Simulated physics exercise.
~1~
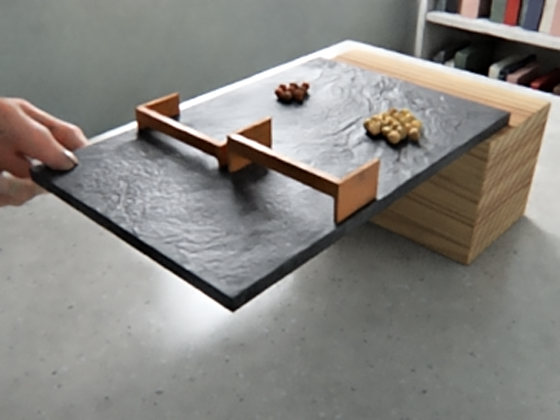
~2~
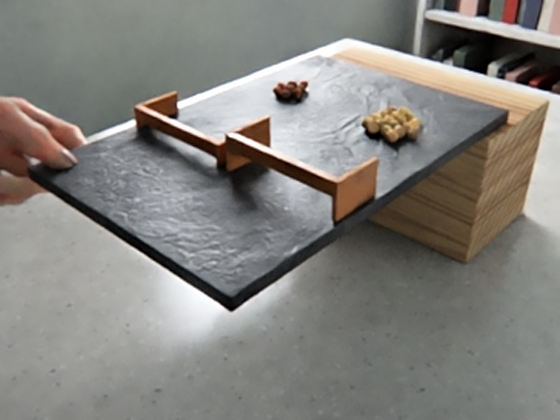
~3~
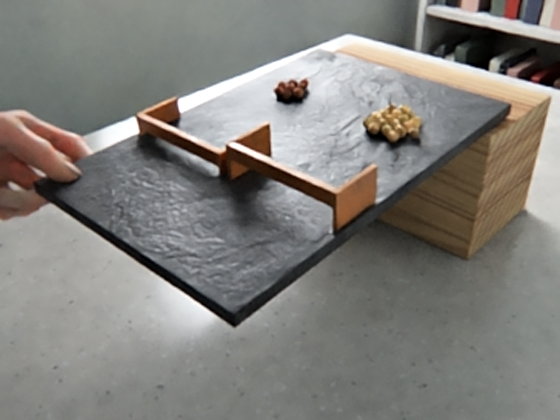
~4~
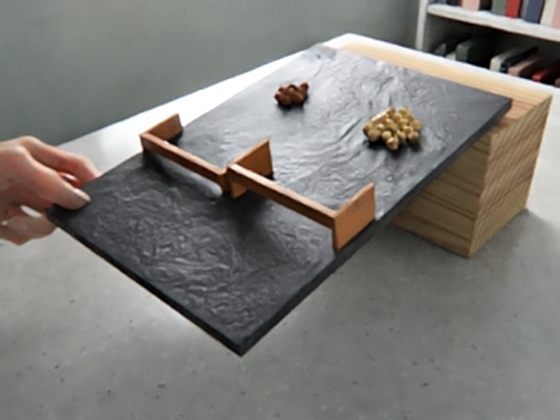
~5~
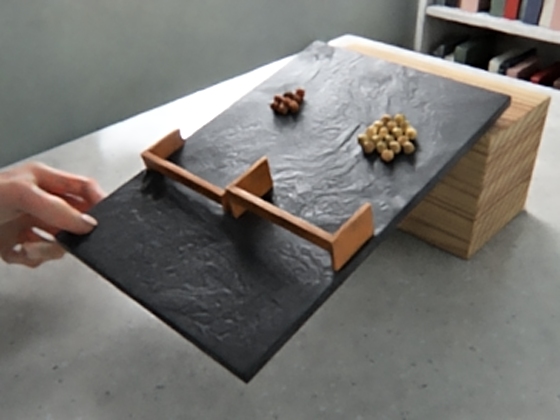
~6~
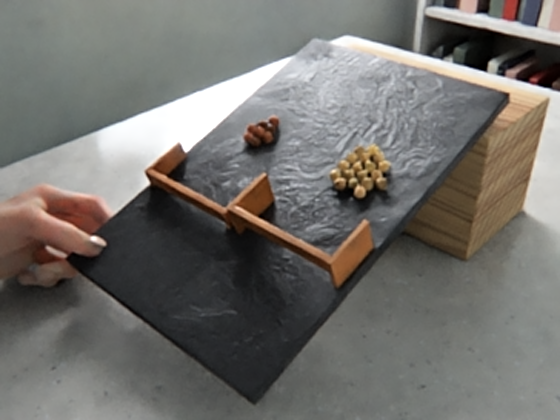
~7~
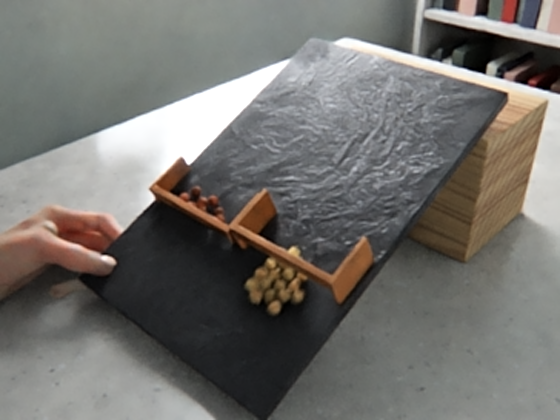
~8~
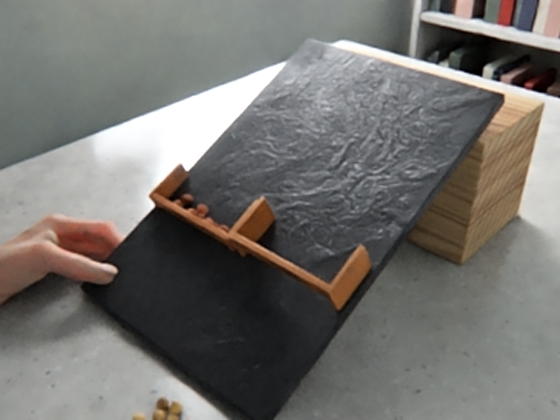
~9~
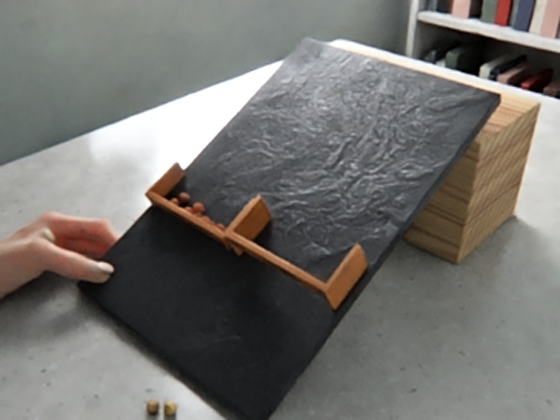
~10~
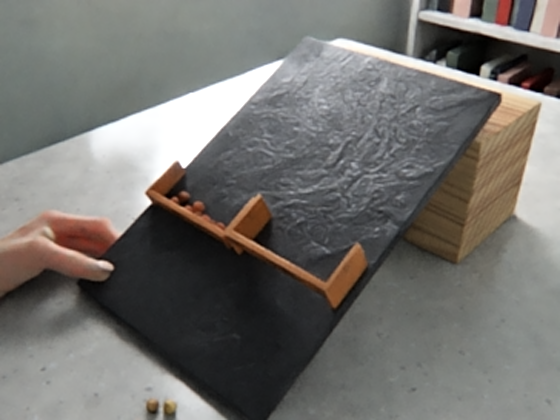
On a speckled grey counter, seen from slightly above, a textured black board leans with its far end on a stacked wooden block, with a shelf of books behind. A hand at left holds the near end, and two copper-coloured gates cross the board below a small reddish-brown cluster and a larger golden one. The hand lowers its end, and the board steepens while both clusters at first stay put. Then they slide down to the gates. The golden pieces pass theirs and leave the board, while the reddish-brown ones stay gathered behind the left gate, with a couple of golden pieces visible on the counter.
